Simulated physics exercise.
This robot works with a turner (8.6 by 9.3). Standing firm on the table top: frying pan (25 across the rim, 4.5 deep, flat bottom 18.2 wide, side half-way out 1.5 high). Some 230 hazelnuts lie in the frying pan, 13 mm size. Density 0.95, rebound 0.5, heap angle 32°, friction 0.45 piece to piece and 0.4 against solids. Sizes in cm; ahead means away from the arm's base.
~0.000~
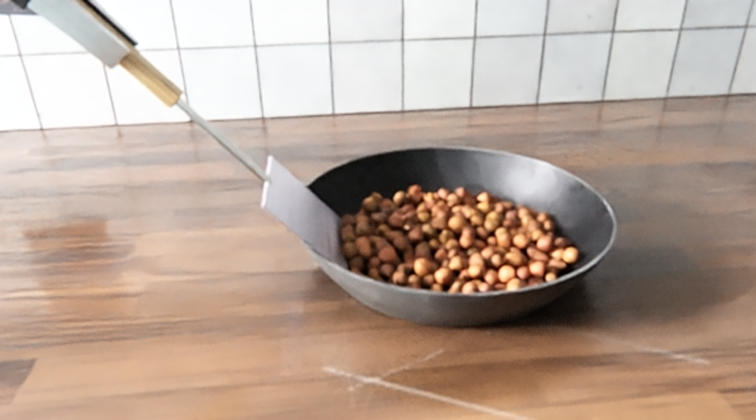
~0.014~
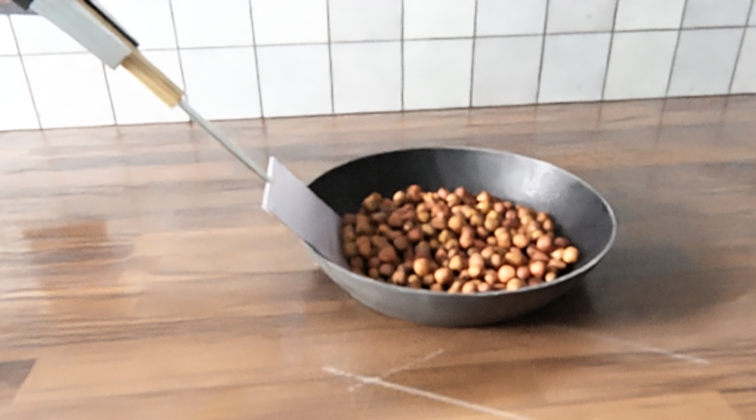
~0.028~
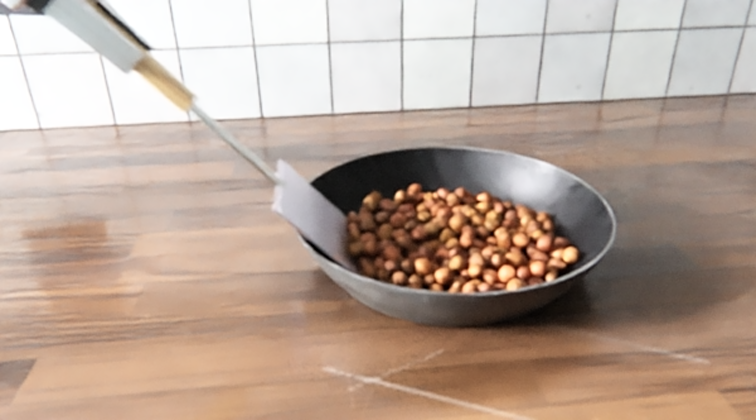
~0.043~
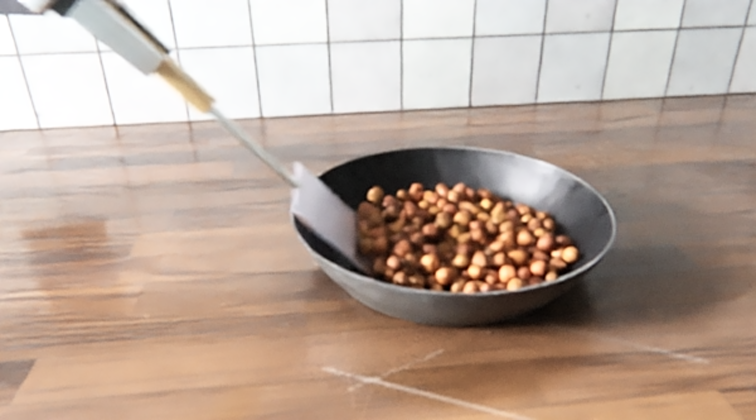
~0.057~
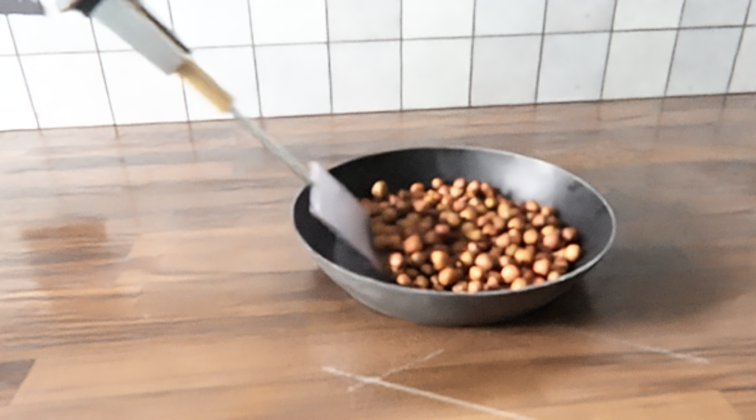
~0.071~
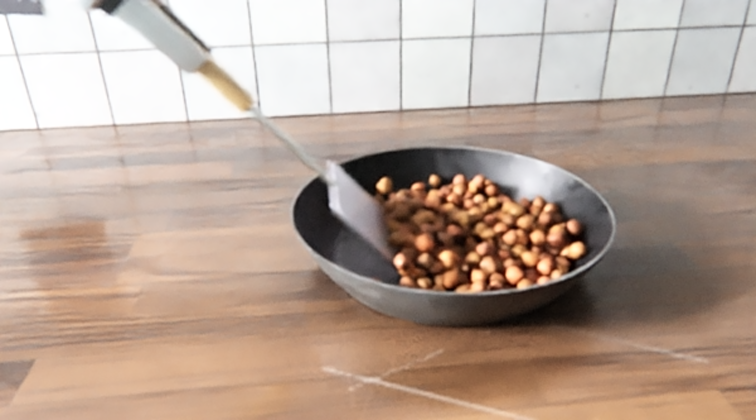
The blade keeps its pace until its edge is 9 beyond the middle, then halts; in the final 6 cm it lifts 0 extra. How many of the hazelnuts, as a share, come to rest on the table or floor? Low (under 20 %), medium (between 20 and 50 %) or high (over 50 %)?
On the table or floor the share is medium, between 20 and 50 %.
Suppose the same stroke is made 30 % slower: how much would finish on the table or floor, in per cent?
It would be near 20 per cent.
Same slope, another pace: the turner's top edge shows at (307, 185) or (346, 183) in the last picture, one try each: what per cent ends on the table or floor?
About 15 and 40 per cent.
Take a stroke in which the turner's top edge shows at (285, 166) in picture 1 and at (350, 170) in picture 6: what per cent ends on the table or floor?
About 40 per cent.
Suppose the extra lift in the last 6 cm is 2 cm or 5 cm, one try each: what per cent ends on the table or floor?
Some 25 and 25 per cent.
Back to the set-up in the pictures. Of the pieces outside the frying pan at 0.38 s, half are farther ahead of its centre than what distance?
About 16 cm.
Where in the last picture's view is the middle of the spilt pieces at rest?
Near (714, 238).
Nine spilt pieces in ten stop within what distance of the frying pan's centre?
Some 35 cm.
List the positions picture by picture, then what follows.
The turner top edge at (267, 179), sloping 49°; upper third of the load around (446, 232), from x 350 to 570, top at y 190; 226 in the frying pan, in the first picture.
The turner top edge at (268, 180), sloping 49°; upper third of the load around (446, 234), from x 350 to 570, top at y 190, in the second picture.
The turner top edge at (279, 183), sloping 49°; upper third of the load around (444, 233), from x 355 to 570, top at y 190, in the third picture.
The turner top edge at (296, 185), sloping 49°; upper third of the load around (445, 228), from x 365 to 570, top at y 190, in the fourth picture.
The turner top edge at (314, 185), sloping 49°; upper third of the load around (454, 224), from x 365 to 575, top at y 185, in the fifth picture.
The turner top edge at (332, 183), sloping 49°; upper third of the load around (455, 222), from x 365 to 580, top at y 180; 226 in the frying pan, in the sixth picture.
After 0.11 s, sloping 49°, highest piece 4 above the table; 226 in the frying pan.
After 0.16 s, sloping 49°, highest piece 5 above the table; 226 in the frying pan.
After 0.38 s, sloping 49°, highest piece 13 above the table; 158 in the frying pan, 36 on the table or floor, 32 on the blade or in flight.
After 1.43 s, sloping 49°, highest piece 5 above the table; 158 in the frying pan, 68 on the table or floor.
In the end, 158 in the frying pan, 68 on the table or floor. That is 30 % on the table or floor.
